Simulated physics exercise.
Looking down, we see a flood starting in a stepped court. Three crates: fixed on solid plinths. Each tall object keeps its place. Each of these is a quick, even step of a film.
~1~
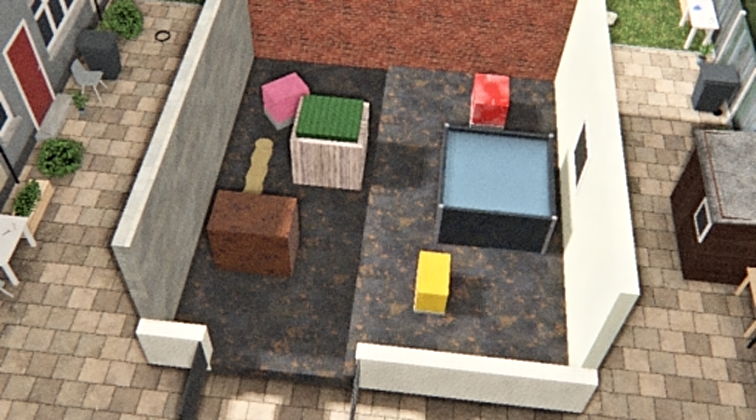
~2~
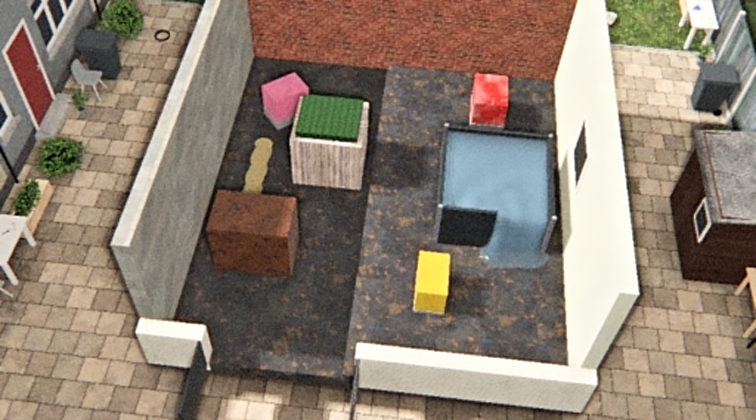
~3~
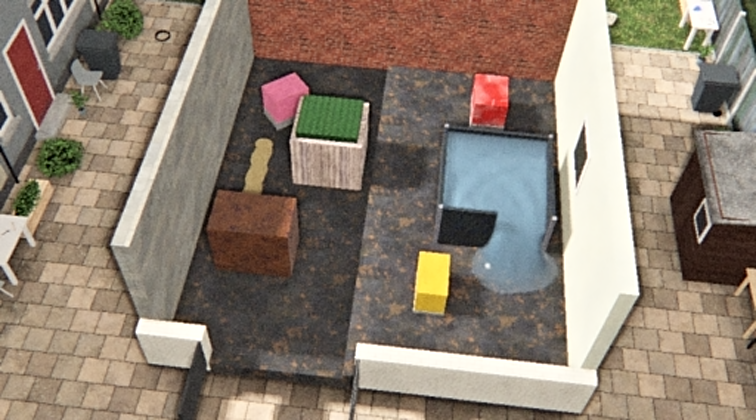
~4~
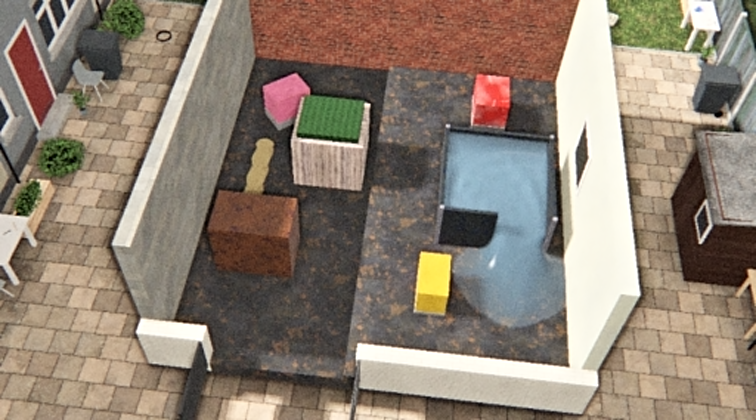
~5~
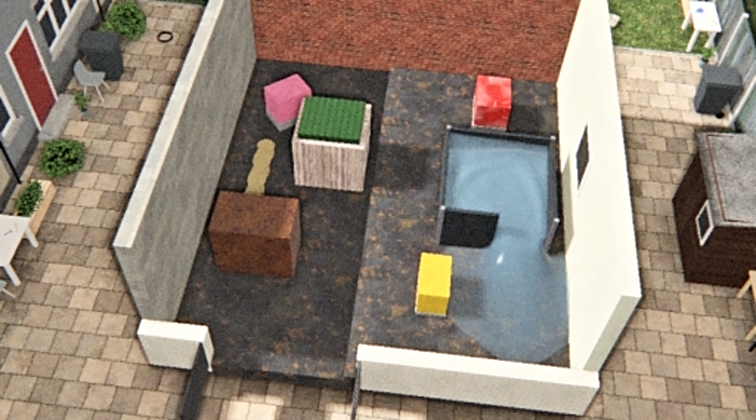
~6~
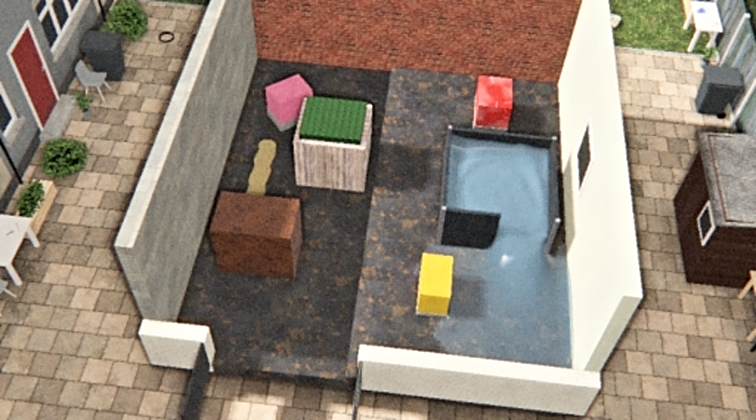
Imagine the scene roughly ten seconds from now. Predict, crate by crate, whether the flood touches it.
My prediction: The pink crate remains untouched; the yellow crate is touched; the red crate remains untouched.
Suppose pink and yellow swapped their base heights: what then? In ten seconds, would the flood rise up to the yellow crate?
As for the yellow, it goes under.
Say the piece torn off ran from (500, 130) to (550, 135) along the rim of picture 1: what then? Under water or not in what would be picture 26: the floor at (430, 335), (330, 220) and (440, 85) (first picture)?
In that order: Free of water, covered, flooded.
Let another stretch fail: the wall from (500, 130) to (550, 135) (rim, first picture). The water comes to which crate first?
It's the one in red.
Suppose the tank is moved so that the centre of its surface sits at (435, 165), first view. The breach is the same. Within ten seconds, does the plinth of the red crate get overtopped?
I'd say red is overrun.
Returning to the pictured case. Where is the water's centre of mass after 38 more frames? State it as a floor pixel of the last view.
I'd put it at around (398, 258).
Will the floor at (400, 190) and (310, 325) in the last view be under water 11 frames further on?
Dry, wet.
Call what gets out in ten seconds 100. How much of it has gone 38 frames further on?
I get 40 percent.
A moment on, water covers 15 % of the floor; the pink crate not reached, the yellow crate water round its plinth, the red crate not reached.
Next, water covers 25 % of the floor; the pink crate not reached, the yellow crate water round its plinth, the red crate not reached.
Then, water covers 45 % of the floor; the pink crate not reached, the yellow crate water round its plinth, the red crate not reached.
Later, water covers 65 % of the floor; the pink crate water round its plinth, the yellow crate water round its plinth, the red crate water round its plinth.
In the end, water covers 80 % of the floor; the pink crate stayed above the water, the yellow crate was topped, the red crate stayed above the water.
